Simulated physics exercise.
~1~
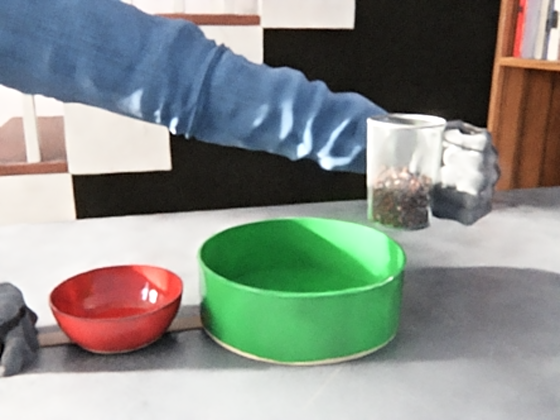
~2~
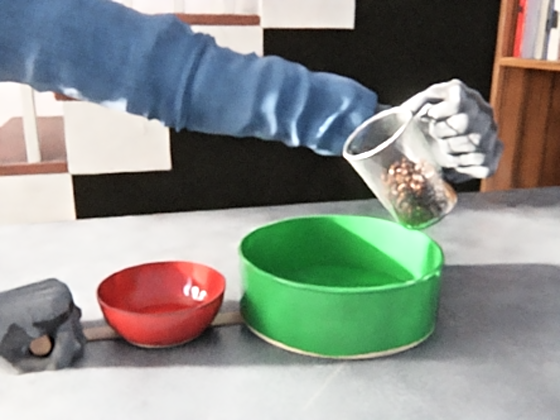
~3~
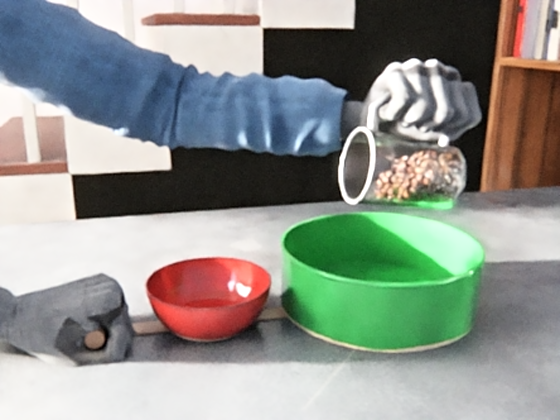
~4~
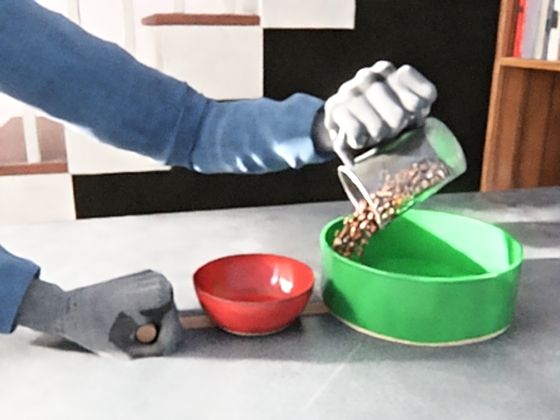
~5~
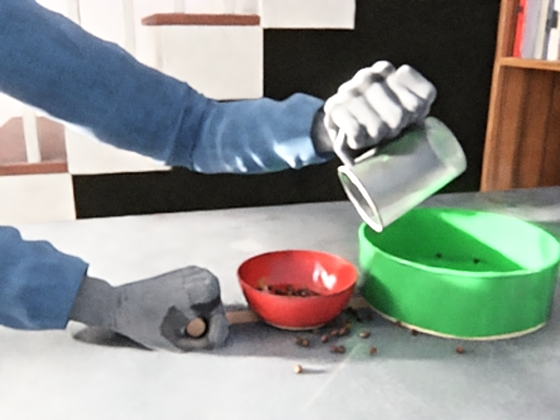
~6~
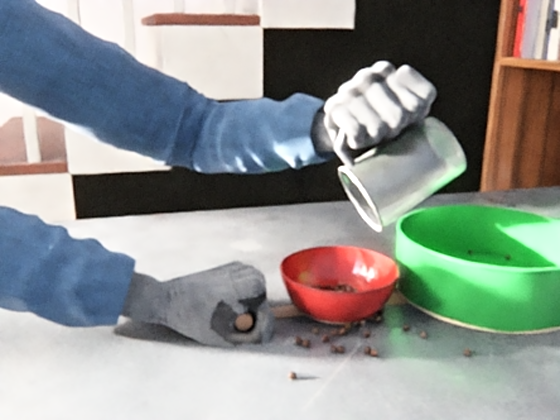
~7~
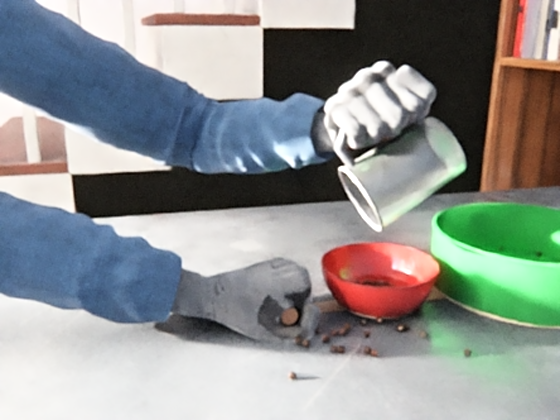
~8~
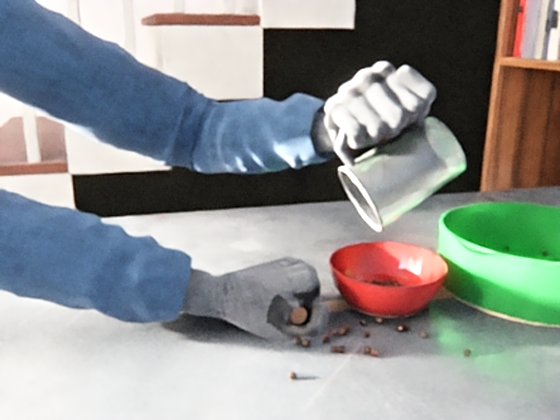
On a grey tabletop, a gloved hand tips coffee beans from a cup as another slides a red bowl and green pot right, leaving some spilled.
